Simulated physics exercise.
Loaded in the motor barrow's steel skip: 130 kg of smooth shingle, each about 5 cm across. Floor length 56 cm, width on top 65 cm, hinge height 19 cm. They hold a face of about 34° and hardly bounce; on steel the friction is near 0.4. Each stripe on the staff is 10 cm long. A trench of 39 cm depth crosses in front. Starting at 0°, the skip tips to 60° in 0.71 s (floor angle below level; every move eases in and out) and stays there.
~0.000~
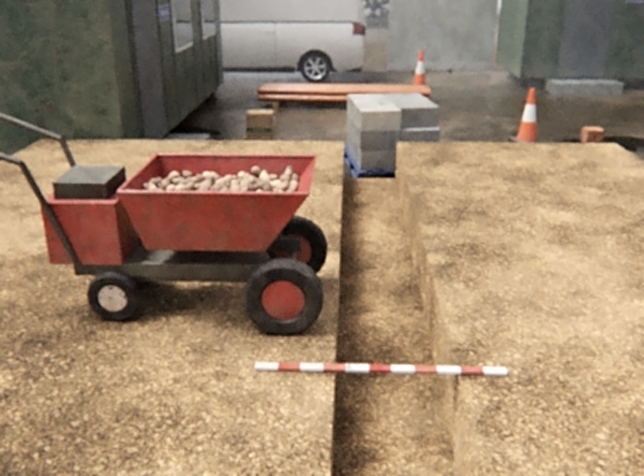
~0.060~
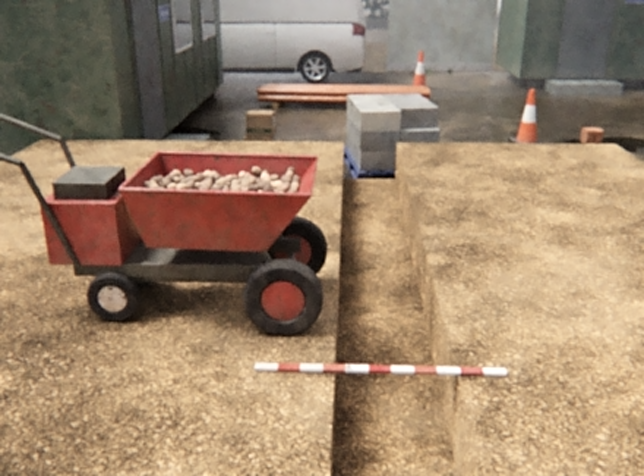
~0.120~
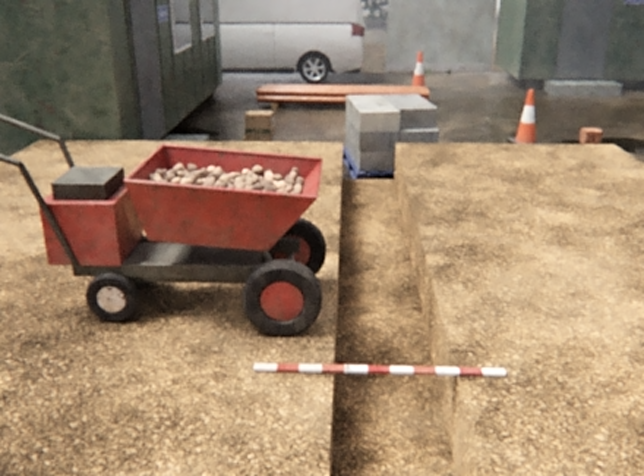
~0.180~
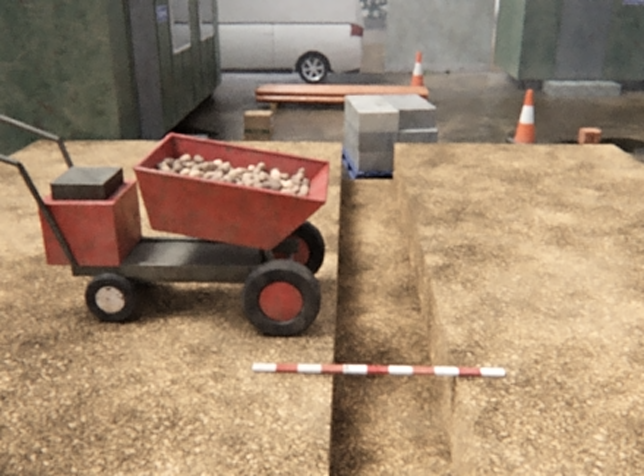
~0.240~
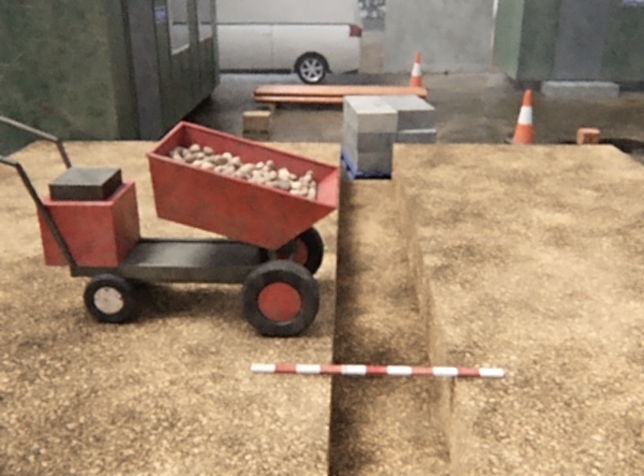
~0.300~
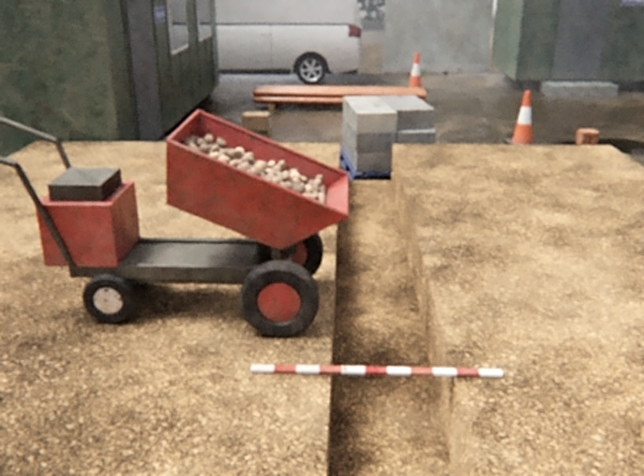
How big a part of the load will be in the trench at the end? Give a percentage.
About 47 per cent.
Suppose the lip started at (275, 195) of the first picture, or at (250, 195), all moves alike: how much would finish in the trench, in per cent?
About 65 and 80 per cent.
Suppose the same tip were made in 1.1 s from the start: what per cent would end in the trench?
Then about 55 per cent.
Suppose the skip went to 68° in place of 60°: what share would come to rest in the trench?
It would be near 50 per cent.
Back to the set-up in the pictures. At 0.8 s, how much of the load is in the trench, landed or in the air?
About 10 per cent by then.
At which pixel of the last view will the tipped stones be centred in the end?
Their middle is at about (426, 357).
After 0.5 s the floor is at 50°; 100 % in the skip; the foremost stones are at (363, 231).
After 0.8 s the floor is at 60°; 89 % in the skip, 11 % in the trench; the foremost stones are at (434, 272).
After 1.2 s the floor is at 60°; 46 % in the skip, 20 % in the trench, 33 % past the trench; the foremost stones are at (554, 305).
After 3.1 s the floor is at 60°; 18 % in the skip, 47 % in the trench, 35 % past the trench; the foremost stones are past the picture's edge.
